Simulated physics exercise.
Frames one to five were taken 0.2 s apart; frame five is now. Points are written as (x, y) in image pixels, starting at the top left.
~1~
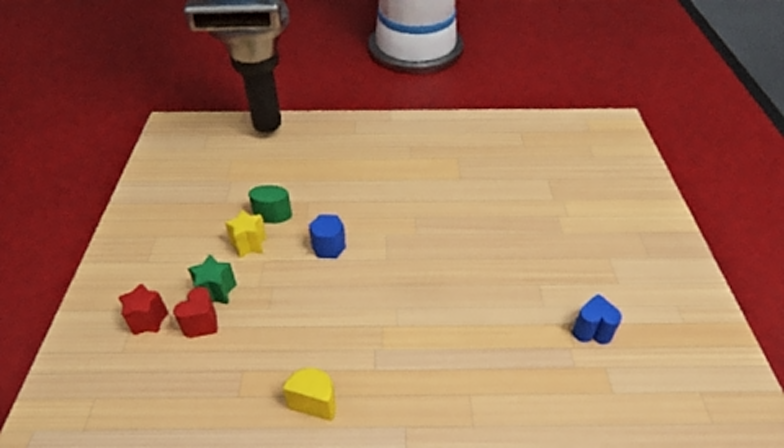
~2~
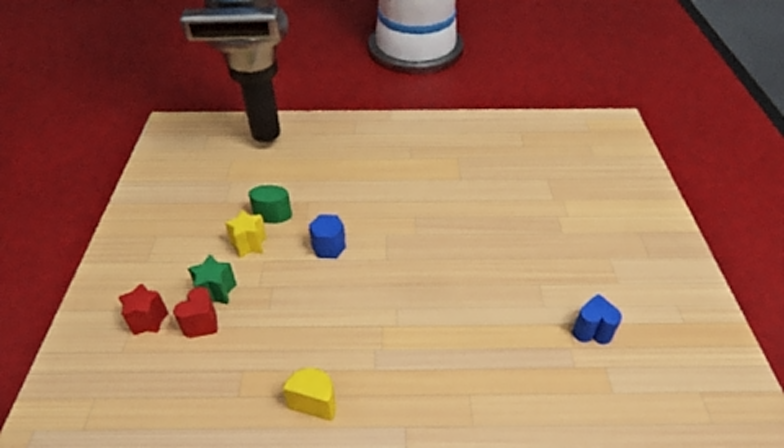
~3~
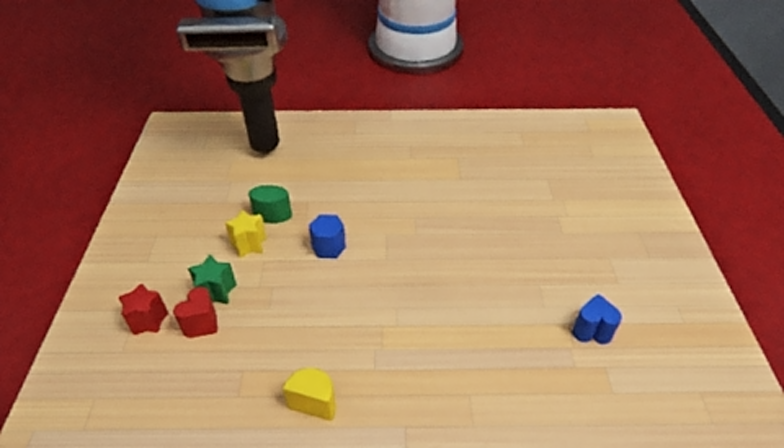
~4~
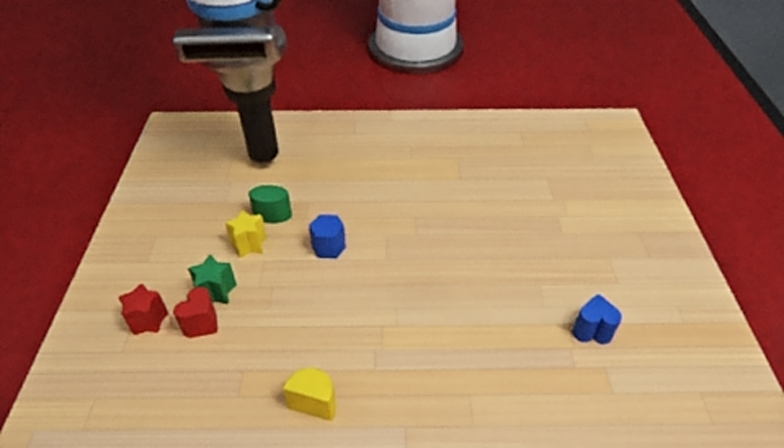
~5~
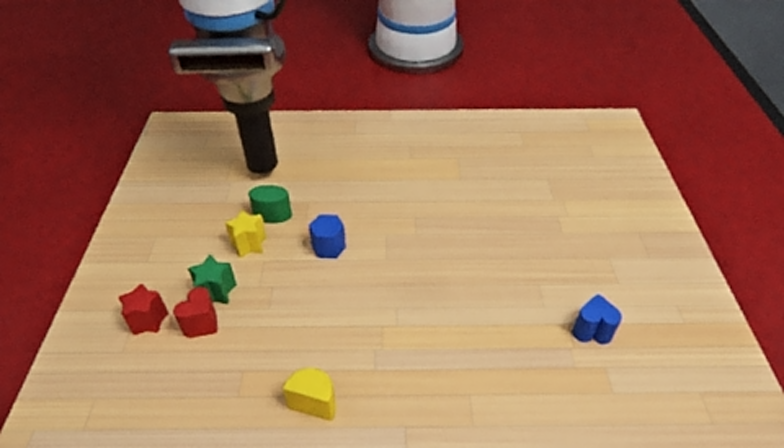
Robot arm with a dark rod moving slowly forward over a wooden board while the scattered coloured blocks stay still.
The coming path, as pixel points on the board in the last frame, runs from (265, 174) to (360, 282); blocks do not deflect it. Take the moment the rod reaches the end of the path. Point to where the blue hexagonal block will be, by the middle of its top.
My best guess is (365, 289).
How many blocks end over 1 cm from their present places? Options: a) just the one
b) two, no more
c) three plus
b
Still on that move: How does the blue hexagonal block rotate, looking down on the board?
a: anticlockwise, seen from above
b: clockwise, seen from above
I choose b.
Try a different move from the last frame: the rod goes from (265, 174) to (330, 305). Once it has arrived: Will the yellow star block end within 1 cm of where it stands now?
Final answer: No.
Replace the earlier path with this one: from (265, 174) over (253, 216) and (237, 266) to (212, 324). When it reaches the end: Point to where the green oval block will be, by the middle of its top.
Its top centre lands on (274, 208).
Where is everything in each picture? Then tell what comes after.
In the first frame, tip of the rod at (268, 125), middles of tops, yellow star block at (244, 222), green oval block at (268, 192), blue hexagonal block at (326, 225).
In the second frame, rod at (266, 134), nothing pushed.
In the third frame, rod at (265, 144), nothing pushed.
In the fourth frame, rod at (264, 154), nothing pushed.
In the fifth frame, rod at (263, 165), yellow star block at (244, 222), green oval block at (268, 192), blue hexagonal block at (326, 225).
The first path, step by step. One third of the way, rod at (291, 197); green oval block at (269, 202), turned 40° clockwise.
Two thirds of the way, rod at (323, 233); green oval block at (269, 204), turned 50° clockwise; blue hexagonal block at (338, 242).
At the end, rod at (360, 274); yellow star block unmoved; green oval block at (269, 204), turned 50° clockwise; blue hexagonal block at (365, 289), turned 55° clockwise.
